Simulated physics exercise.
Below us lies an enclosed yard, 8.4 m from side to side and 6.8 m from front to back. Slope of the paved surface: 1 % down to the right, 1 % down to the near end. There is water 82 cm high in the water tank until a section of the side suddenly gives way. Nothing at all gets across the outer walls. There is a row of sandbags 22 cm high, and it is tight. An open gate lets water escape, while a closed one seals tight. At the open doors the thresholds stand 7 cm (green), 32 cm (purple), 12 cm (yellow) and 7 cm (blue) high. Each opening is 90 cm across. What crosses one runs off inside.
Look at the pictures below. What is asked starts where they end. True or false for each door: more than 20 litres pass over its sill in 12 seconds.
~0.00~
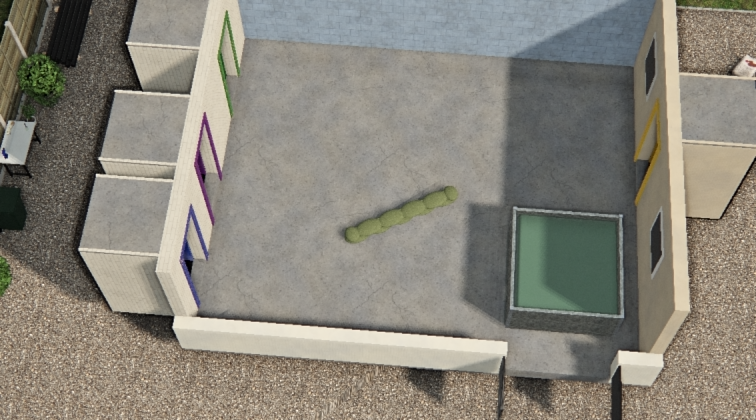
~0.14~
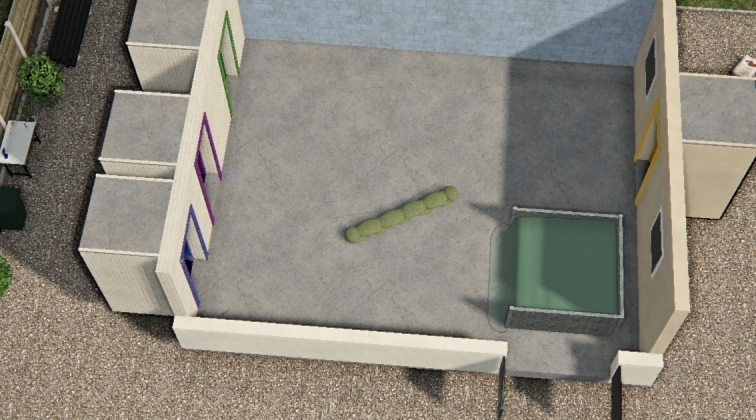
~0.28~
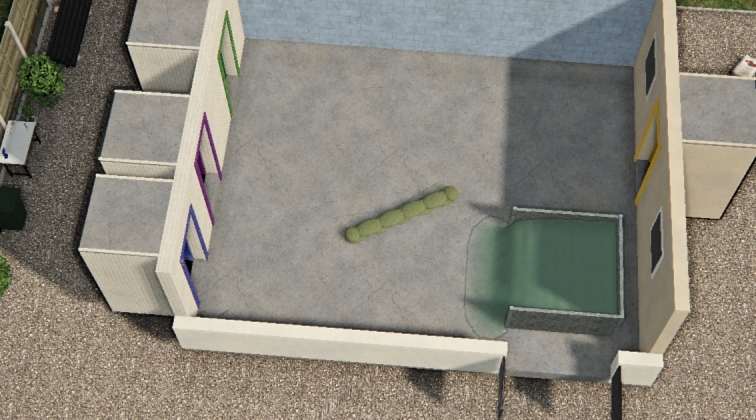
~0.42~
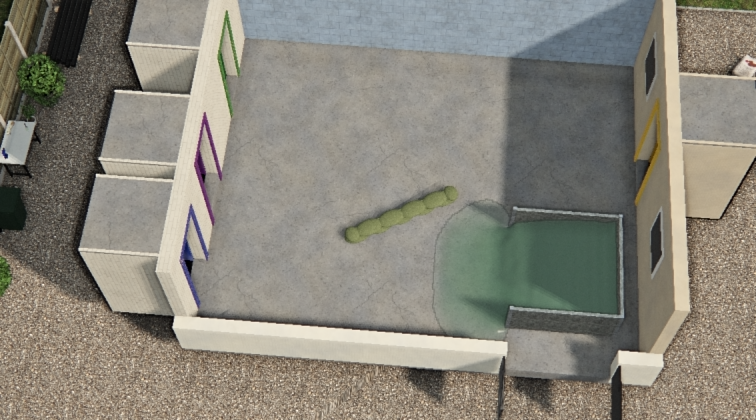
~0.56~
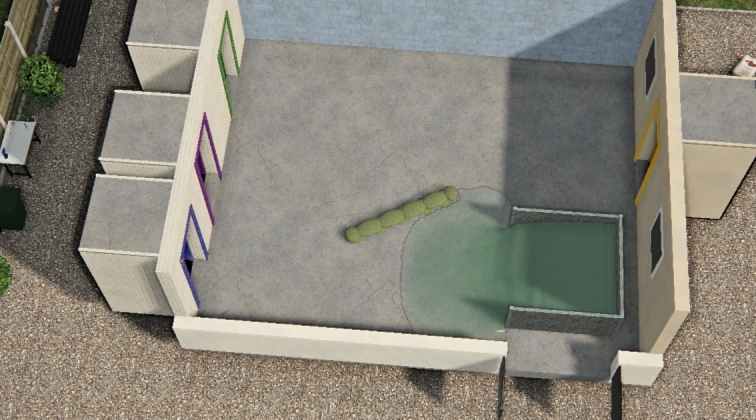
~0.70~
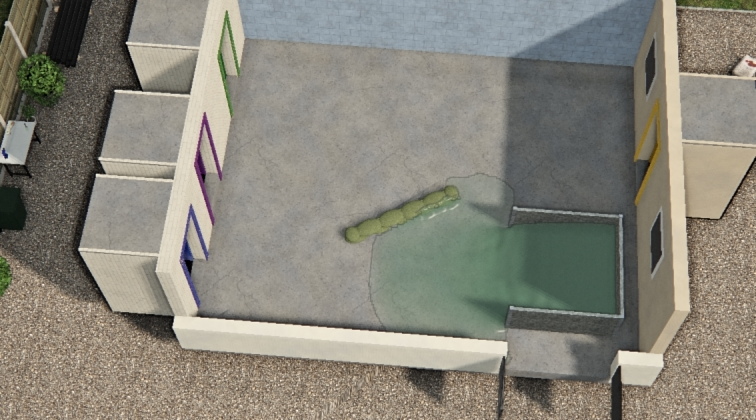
Per door: The green door: False; the purple door: False; the yellow door: False; the blue door: True.
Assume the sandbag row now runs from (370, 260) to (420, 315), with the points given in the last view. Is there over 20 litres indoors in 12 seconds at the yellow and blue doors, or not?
Against the limit, the yellow door stays within it and the blue door goes beyond it.
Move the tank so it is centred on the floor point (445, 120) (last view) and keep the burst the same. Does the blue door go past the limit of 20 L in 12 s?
With that change, the limit at the blue door is surpassed.
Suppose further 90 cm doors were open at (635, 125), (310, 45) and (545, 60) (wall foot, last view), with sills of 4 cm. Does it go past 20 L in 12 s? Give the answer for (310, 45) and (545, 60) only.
So the first one exceeds it, while the second one doesn't reach it.
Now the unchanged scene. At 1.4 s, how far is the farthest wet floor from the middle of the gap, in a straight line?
That comes to near 5.4 m out.
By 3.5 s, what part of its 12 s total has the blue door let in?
By then it's near 55% of the total.
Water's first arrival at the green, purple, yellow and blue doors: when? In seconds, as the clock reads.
Arrival times: Green 4.5 seconds, purple 2.2 seconds, yellow 7.0 seconds, blue 1.6 seconds.
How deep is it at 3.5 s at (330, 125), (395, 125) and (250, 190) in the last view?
The depths come out at 0, 1 and 3 centimetres, in the order listed.
After 1.4 s water covers 30 % of the floor and is deepest (34 cm) near (366, 241); green door not reached, purple door not reached, yellow door not reached, blue door not reached.
After 2.2 s water covers 40 % of the floor and is deepest (64 cm) near (204, 332); green door not reached, purple door 2 cm at the sill, 0 L in, yellow door not reached, blue door 22 cm at the sill, 60 L in.
After 3.5 s water covers 40 % of the floor and is deepest (39 cm) near (195, 331); green door not reached, purple door 13 cm at the sill, 0 L in, yellow door not reached, blue door 31 cm at the sill, 305 L in.
After 7.0 s water covers 80 % of the floor and is deepest (12 cm) near (276, 59); green door 3 cm at the sill, 0 L in, purple door 7 cm at the sill, 0 L in, yellow door 2 cm at the sill, 0 L in, blue door 10 cm at the sill, 528 L in.
After 12.0 s water covers 95 % of the floor and is deepest (13 cm) near (633, 288); green door 3 cm at the sill, 0 L in, purple door 2 cm at the sill, 0 L in, yellow door 10 cm at the sill, 0 L in, blue door 2 cm at the sill, 533 L in.
